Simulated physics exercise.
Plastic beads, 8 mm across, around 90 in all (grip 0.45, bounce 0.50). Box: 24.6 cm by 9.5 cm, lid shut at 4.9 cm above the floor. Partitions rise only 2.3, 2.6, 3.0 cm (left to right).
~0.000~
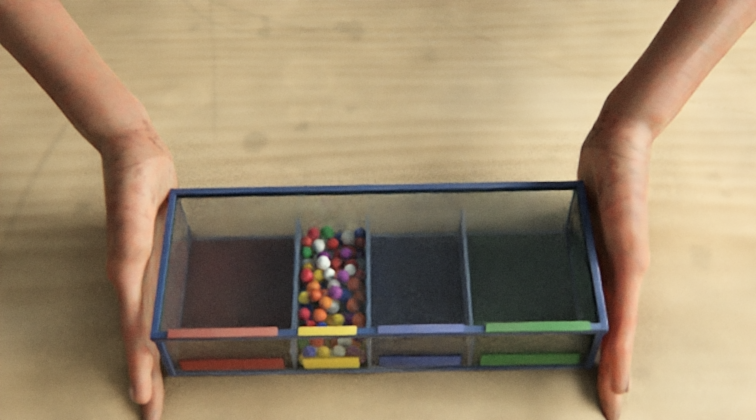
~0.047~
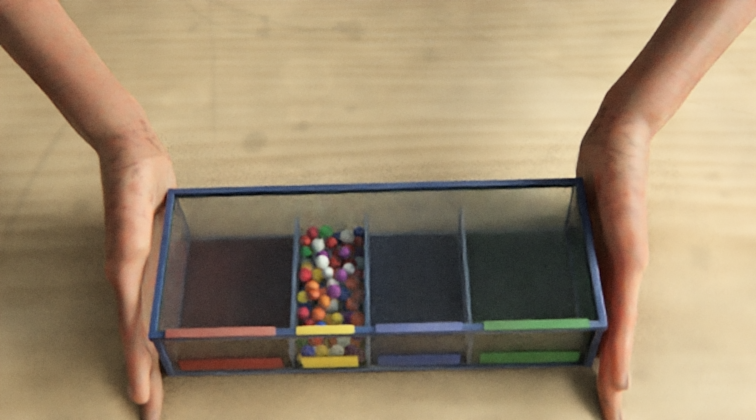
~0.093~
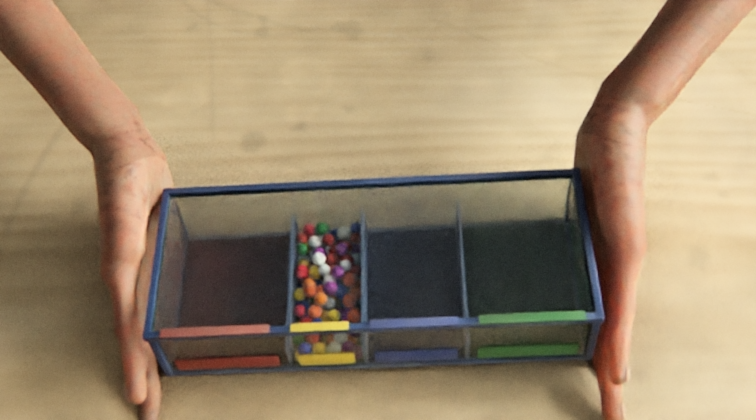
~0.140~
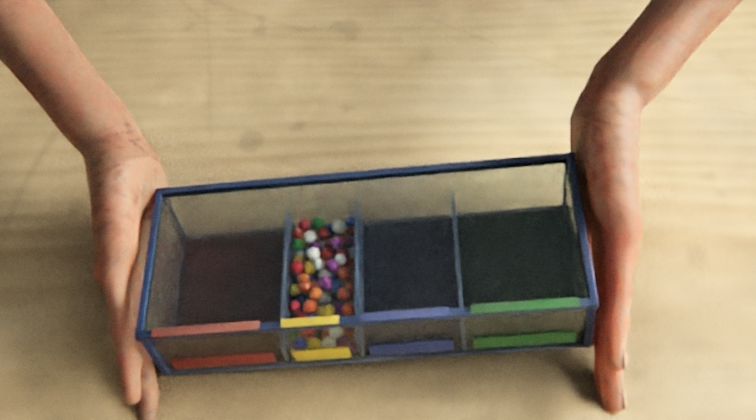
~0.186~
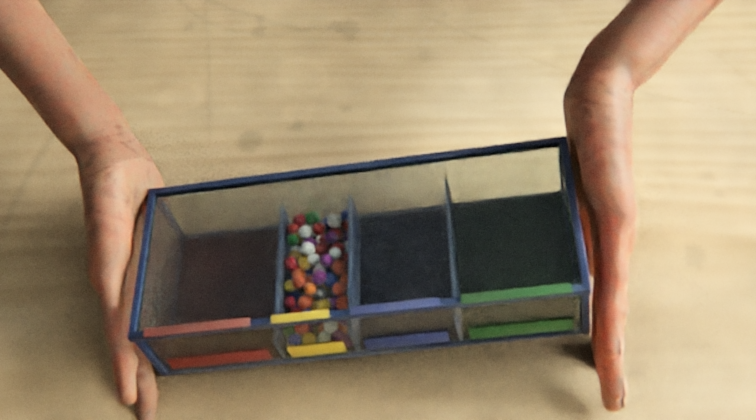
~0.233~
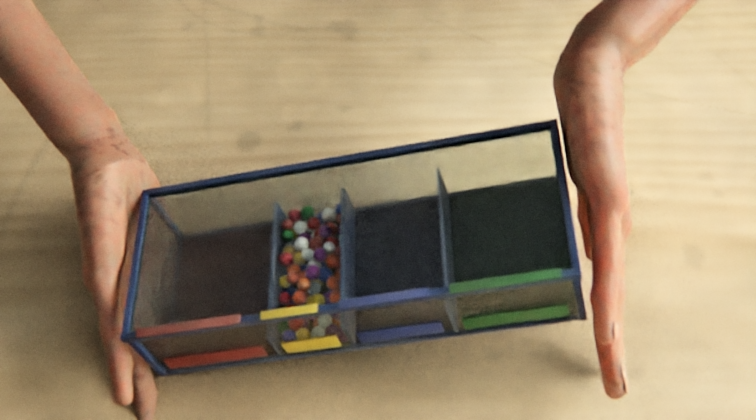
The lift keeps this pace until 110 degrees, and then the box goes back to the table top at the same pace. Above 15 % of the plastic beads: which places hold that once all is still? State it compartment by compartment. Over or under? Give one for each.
Red compartment over; blue compartment under; green compartment under; yellow compartment under.
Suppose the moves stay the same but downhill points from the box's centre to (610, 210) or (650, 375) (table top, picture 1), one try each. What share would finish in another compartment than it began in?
Some 100 and 100 per cent.
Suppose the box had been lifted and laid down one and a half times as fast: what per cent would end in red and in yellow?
Red = 100 %; yellow = 0 %.
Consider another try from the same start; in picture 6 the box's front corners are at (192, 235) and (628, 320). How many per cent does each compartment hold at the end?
You'd see red at 0 percent, blue at 0, green at 100 and yellow at 0 percent.
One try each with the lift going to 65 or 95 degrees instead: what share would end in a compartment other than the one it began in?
About 5 and about 75 per cent, in that order.
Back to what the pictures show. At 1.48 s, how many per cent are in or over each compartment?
Red 65, blue 0, green 0, yellow 35.
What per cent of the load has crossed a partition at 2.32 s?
Around 100 percent.
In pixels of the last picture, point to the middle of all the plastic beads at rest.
Near (203, 297).
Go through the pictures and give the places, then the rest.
Box tilt 0 degrees, front corners at (159, 334) and (599, 325); yellow 100 %, in the first picture.
Box tilt 1 degrees, front corners at (157, 334) and (598, 323), in the second picture.
Box tilt 3 degrees, front corners at (151, 333) and (595, 314), in the third picture.
Box tilt 6 degrees, front corners at (144, 333) and (589, 301), lowest corner left front, in the fourth picture.
Box tilt 10 degrees, front corners at (136, 334) and (582, 286), lowest corner left front, in the fifth picture.
Box tilt 14 degrees, front corners at (130, 334) and (573, 271), lowest corner left front; yellow 100 %. The box's pace is about 80 degrees a second, in the sixth picture.
Then, at 1.48 s, tilt 110 degrees; red 65 %, yellow 35 %.
After 2.32 s, tilt 50 degrees; red 100 %.
After 3.16 s, tilt 0 degrees; red 100 %.
In the end, at 3.9 s, red 100 %, blue 0 %, green 0 %, yellow 0 %.
